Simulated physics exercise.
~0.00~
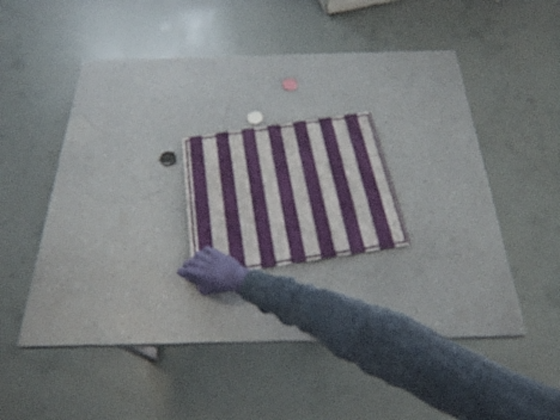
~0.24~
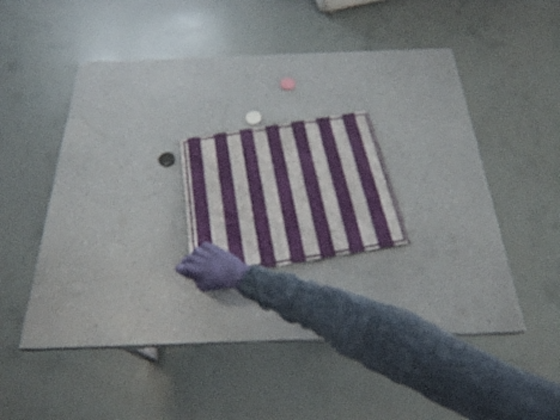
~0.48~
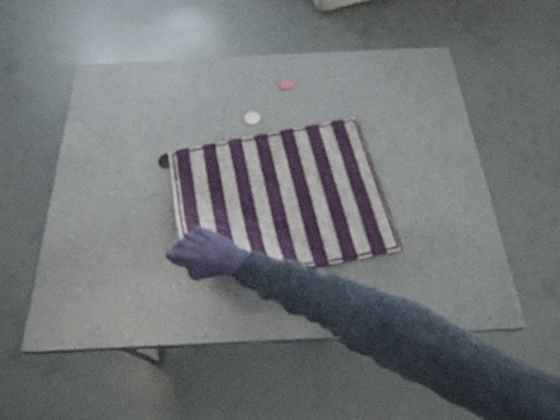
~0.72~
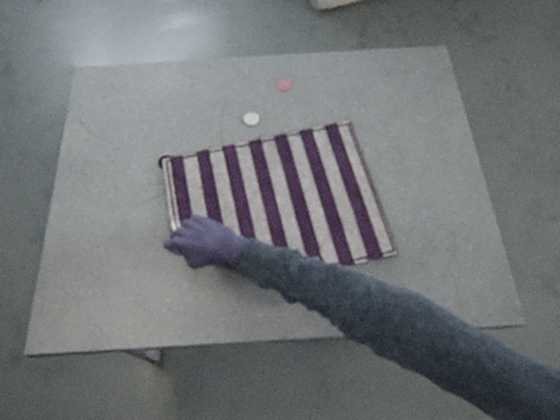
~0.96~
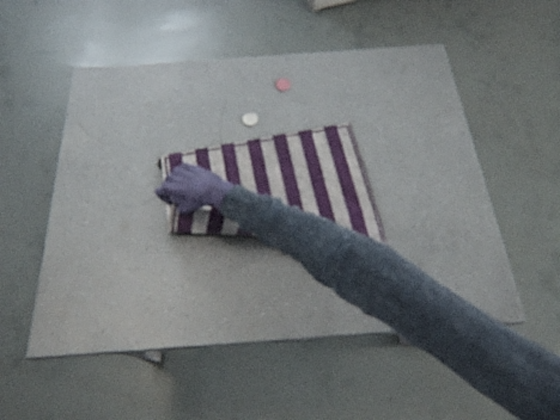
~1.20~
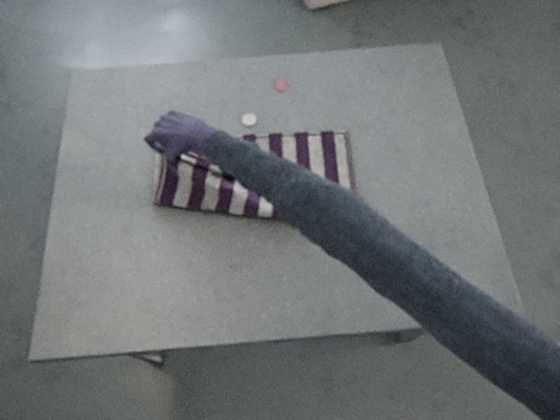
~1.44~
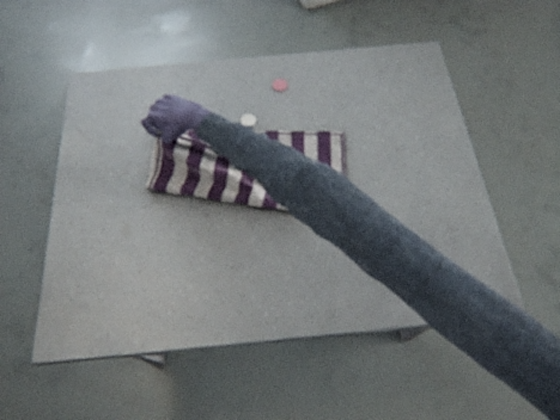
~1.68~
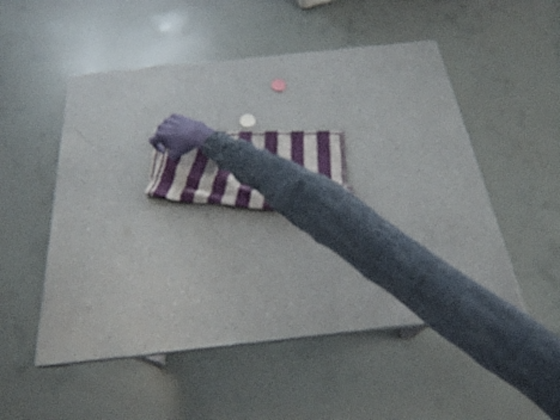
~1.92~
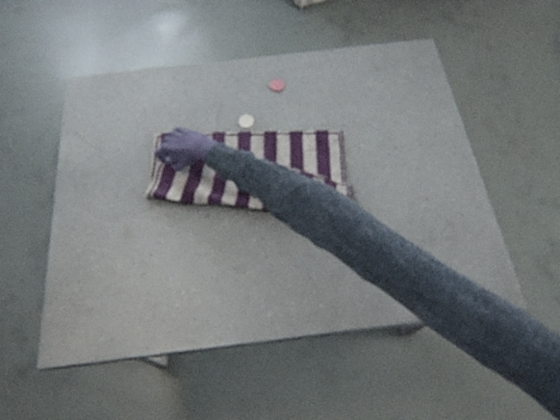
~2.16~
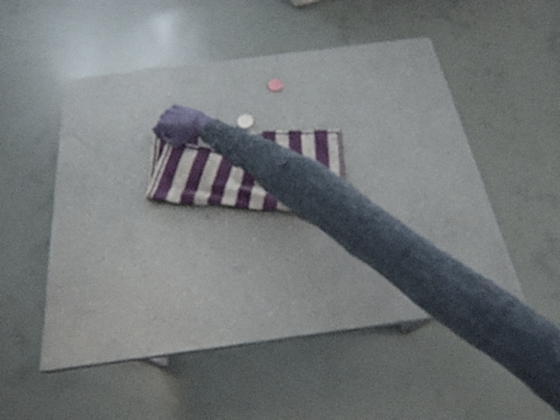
A purple-and-cream striped napkin lies flat on a pale grey table, seen from above at a slant, with a black token to its left and a white button and a pink button beyond its far edge. A purple-gloved hand in a grey-blue sleeve pinches its near left corner. The hand first drags the napkin a little left, and its edge slides over the black token. It then carries the corner away from the viewer, folding the cloth over itself, and lowers it near the far left corner. Finally the napkin rests folded, covering the token, while both buttons remain uncovered and the hand lingers above.
